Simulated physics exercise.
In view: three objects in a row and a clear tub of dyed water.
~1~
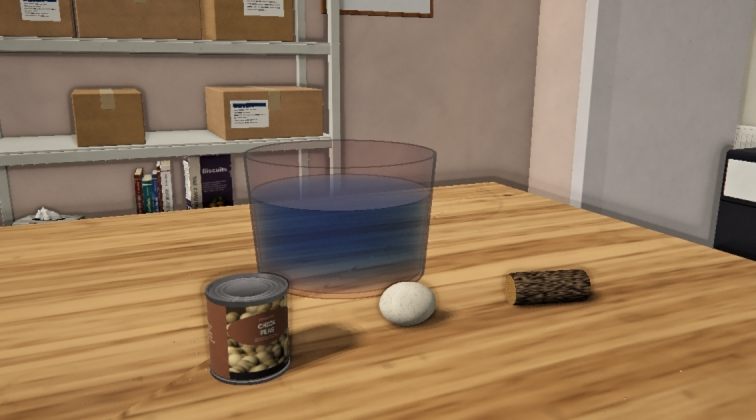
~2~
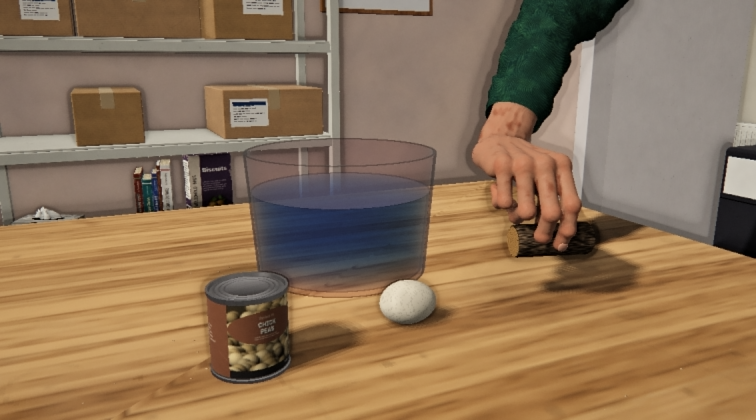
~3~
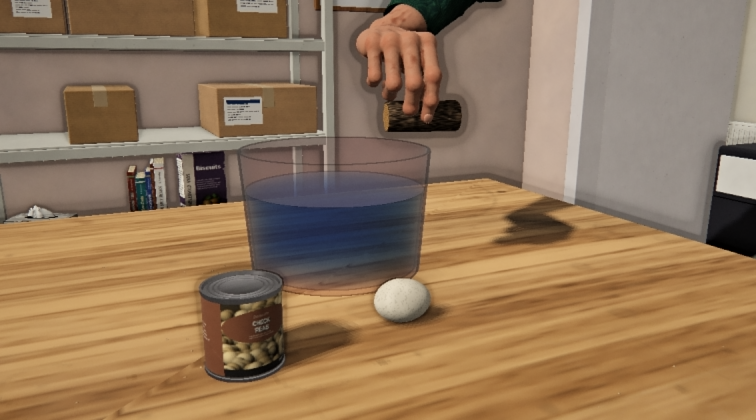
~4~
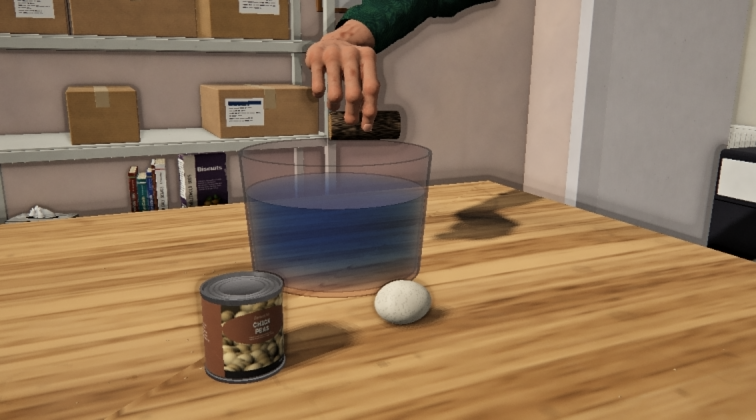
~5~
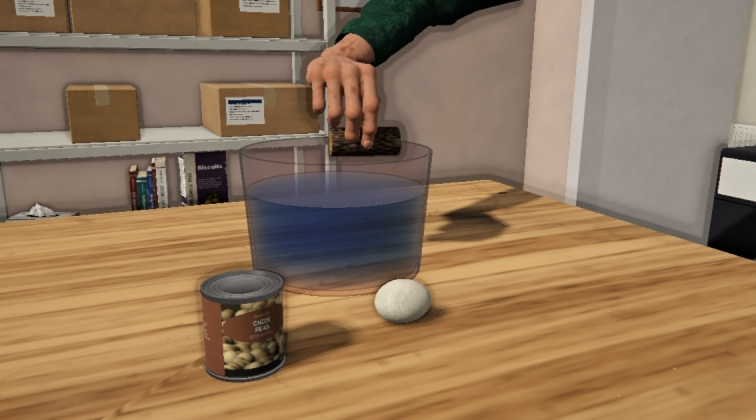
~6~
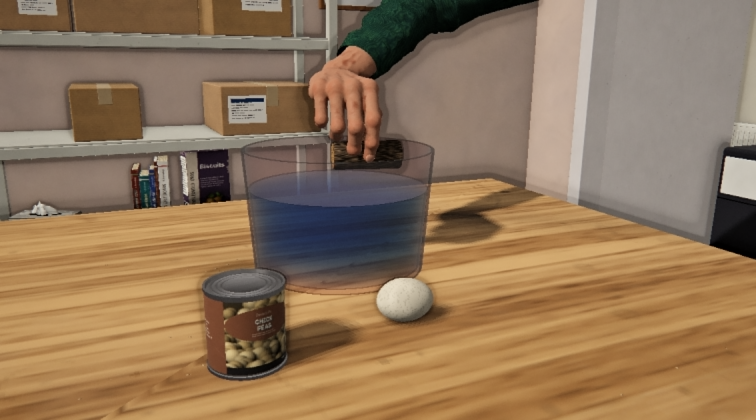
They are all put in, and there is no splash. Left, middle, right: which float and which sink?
Taking them from the left, one does not stay up, the next does not stay up, the last does not go down.
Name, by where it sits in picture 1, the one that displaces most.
The far-left item.
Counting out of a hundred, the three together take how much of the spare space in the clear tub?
I'd put it near 20 in a hundred.
Next, the piece of branch rides on the surface.
After that, the egg sinks.
Finally, the tin of food sinks; afloat, piece of branch.
